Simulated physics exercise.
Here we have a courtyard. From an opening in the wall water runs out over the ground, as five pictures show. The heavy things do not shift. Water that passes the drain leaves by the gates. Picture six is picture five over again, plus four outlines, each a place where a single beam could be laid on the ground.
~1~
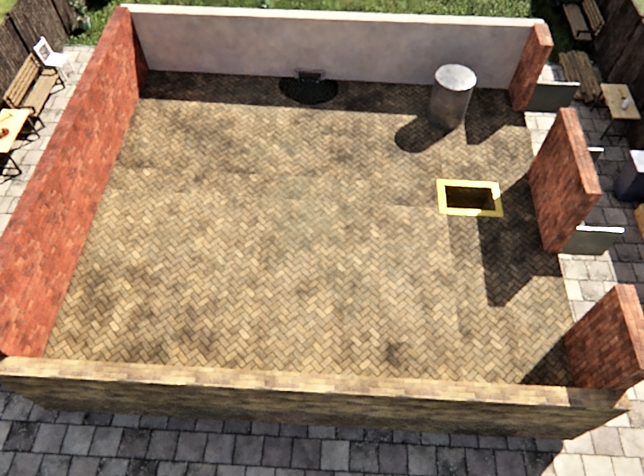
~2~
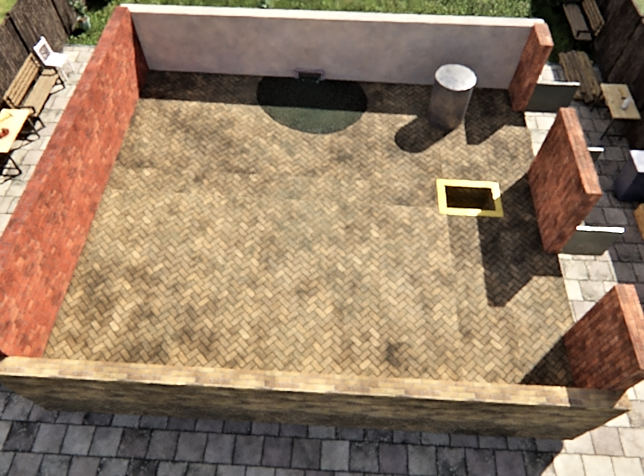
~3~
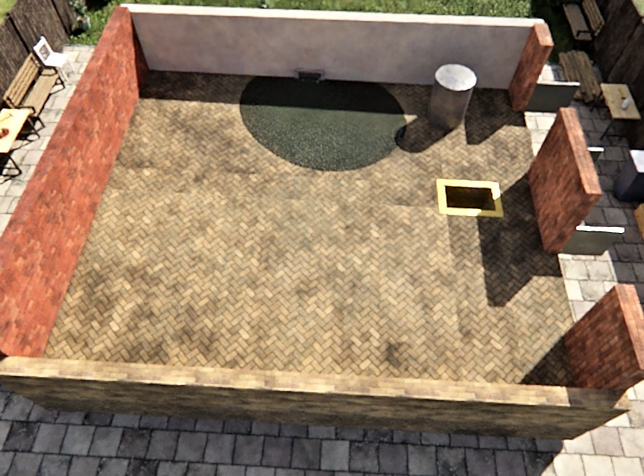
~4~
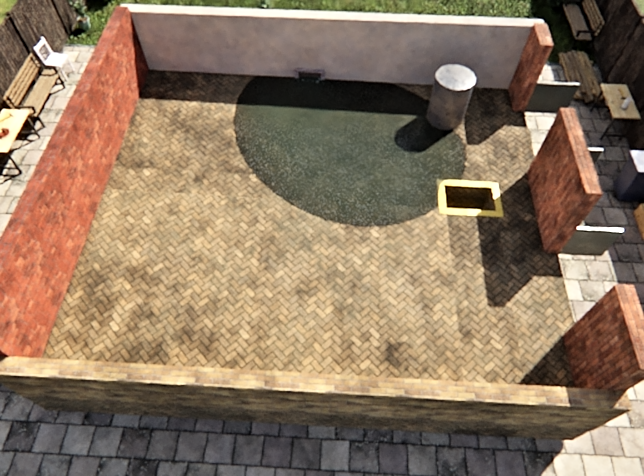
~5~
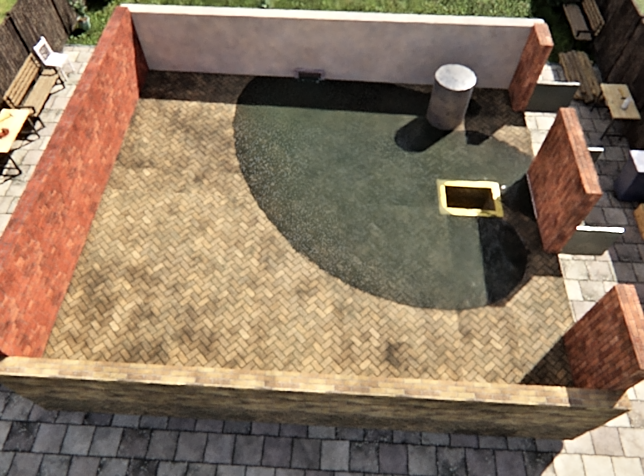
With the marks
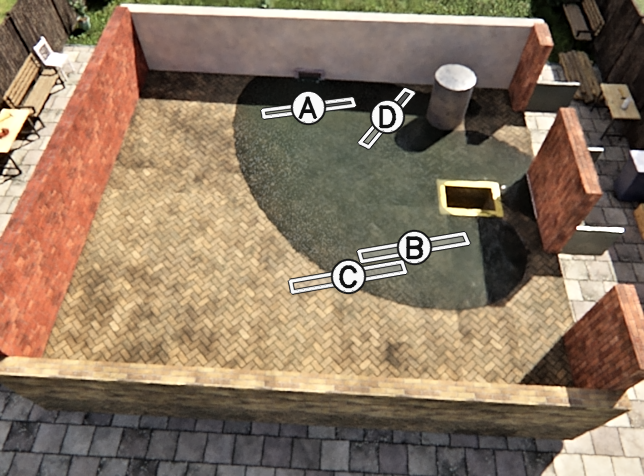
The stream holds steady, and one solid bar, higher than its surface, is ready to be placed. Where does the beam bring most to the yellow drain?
B is best.
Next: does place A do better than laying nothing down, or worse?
Place A is worse.
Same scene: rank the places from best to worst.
Best to worst: B, C, A, D.
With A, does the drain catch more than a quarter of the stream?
No.
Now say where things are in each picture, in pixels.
Outfall at (310, 74); yellow drain at (469, 198); open gate at (553, 292); open gate at (520, 140); front seen at (306, 100), 2 % of the ground wet; yellow drain still dry, in the first frame.
Front seen at (321, 130), 6 % of the ground wet; yellow drain still dry, in the second frame.
Front seen at (359, 164), 13 % of the ground wet; yellow drain still dry, in the third frame.
Front seen at (434, 203), 24 % of the ground wet; yellow drain still dry, in the fourth frame.
Front seen at (507, 285), 37 % of the ground wet; yellow drain taking water, in the fifth frame.
On the marked copy, A from (263, 113) to (353, 102); B from (360, 256) to (466, 238); C from (291, 286) to (403, 266); D from (364, 144) to (409, 91).
For place A, about 18 % of the stream goes into the yellow drain, about 79 % out by the gates.
For place B, about 54 % of the stream goes into the yellow drain, about 44 % out by the gates.
For place C, about 29 % of the stream goes into the yellow drain, about 68 % out by the gates.
For place D, about 13 % of the stream goes into the yellow drain, about 86 % out by the gates.
